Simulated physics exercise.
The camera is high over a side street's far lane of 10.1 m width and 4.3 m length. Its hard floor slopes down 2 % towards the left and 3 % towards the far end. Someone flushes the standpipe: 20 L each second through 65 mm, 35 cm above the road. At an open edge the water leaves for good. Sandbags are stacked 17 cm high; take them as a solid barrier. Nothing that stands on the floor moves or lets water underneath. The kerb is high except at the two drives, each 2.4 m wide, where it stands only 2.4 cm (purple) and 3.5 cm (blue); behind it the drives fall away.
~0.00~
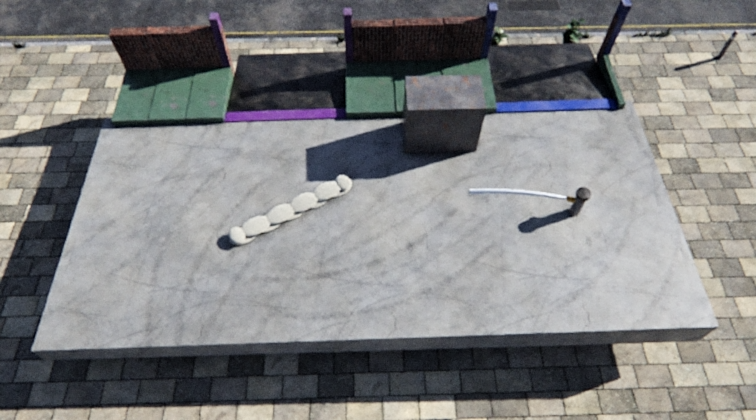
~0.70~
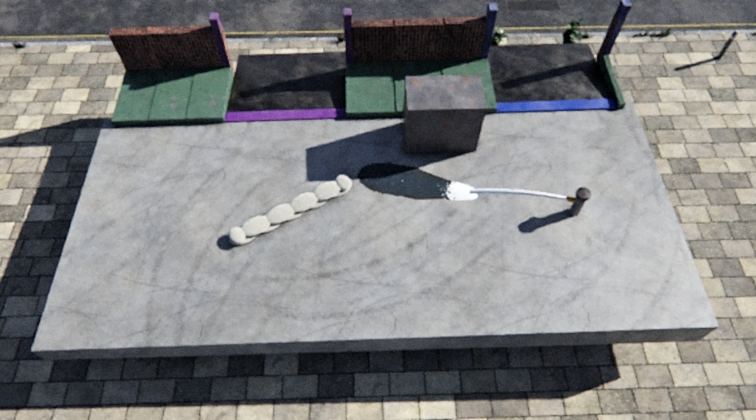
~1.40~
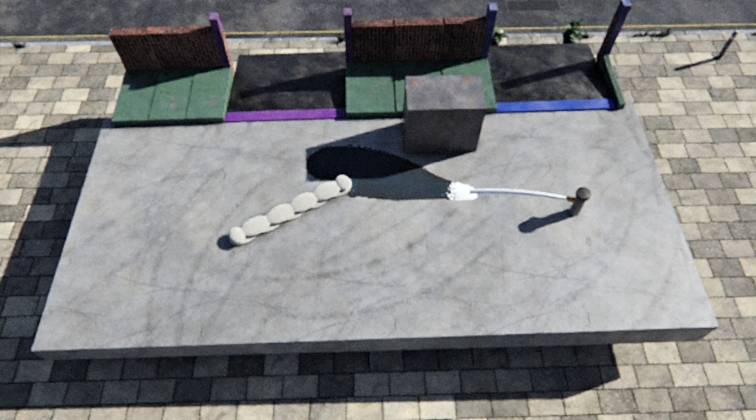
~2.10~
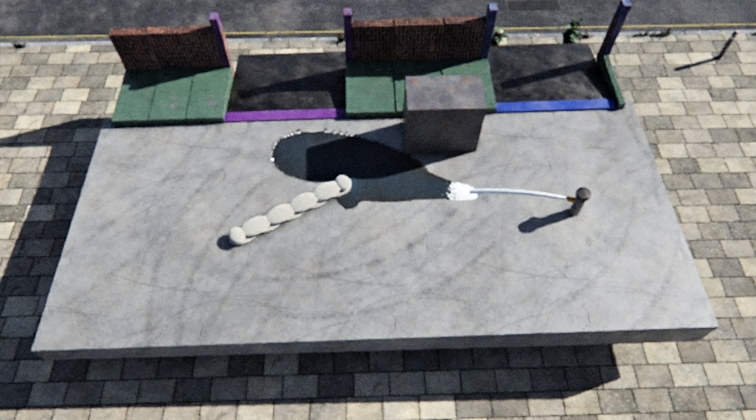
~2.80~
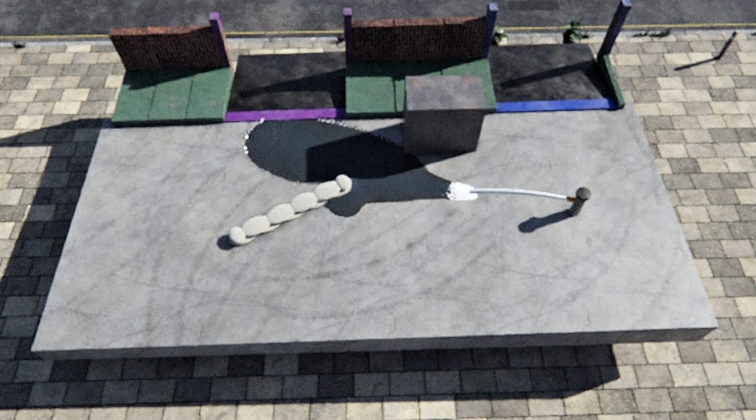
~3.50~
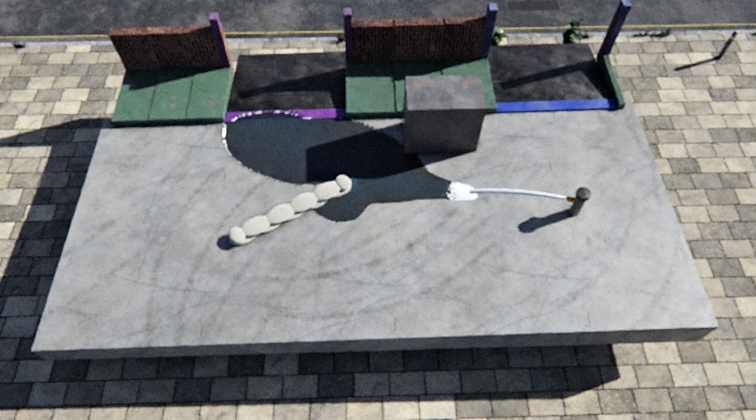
On a sunlit grey slab beside brick paving, a thin white jet arcs left from a short post, and water spreads in a dark sheet past a row of pale sandbags and a grey block, widening toward the purple edging.
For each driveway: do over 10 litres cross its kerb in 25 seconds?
Within that time: At the purple drive it exceeds the limit; at the blue drive it does not reach the limit.
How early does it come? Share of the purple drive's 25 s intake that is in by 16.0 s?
About 55 per cent.
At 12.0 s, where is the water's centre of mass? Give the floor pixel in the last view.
Near (272, 152).
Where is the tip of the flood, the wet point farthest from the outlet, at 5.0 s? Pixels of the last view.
Around (160, 125).
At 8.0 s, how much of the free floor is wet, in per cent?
Some 20 per cent of it.
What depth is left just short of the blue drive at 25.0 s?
Roughly 0.0 cm deep.
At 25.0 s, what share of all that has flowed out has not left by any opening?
About 34 per cent.
After 5.0 s water covers 15 % of the floor and is deepest (5 cm) near (353, 185); purple drive 3.4 cm at the lowered kerb, 3 L in, blue drive not reached.
After 8.0 s water covers 20 % of the floor and is deepest (5 cm) near (353, 185); purple drive 3.7 cm at the lowered kerb, 15 L in, blue drive not reached.
After 12.0 s water covers 20 % of the floor and is deepest (5 cm) near (353, 185); purple drive 3.8 cm at the lowered kerb, 34 L in, blue drive not reached.
After 16.0 s water covers 20 % of the floor and is deepest (5 cm) near (353, 185); purple drive 3.8 cm at the lowered kerb, 54 L in, blue drive not reached.
After 25.0 s water covers 20 % of the floor and is deepest (5 cm) near (353, 185); purple drive 3.8 cm at the lowered kerb, 101 L in, blue drive not reached.
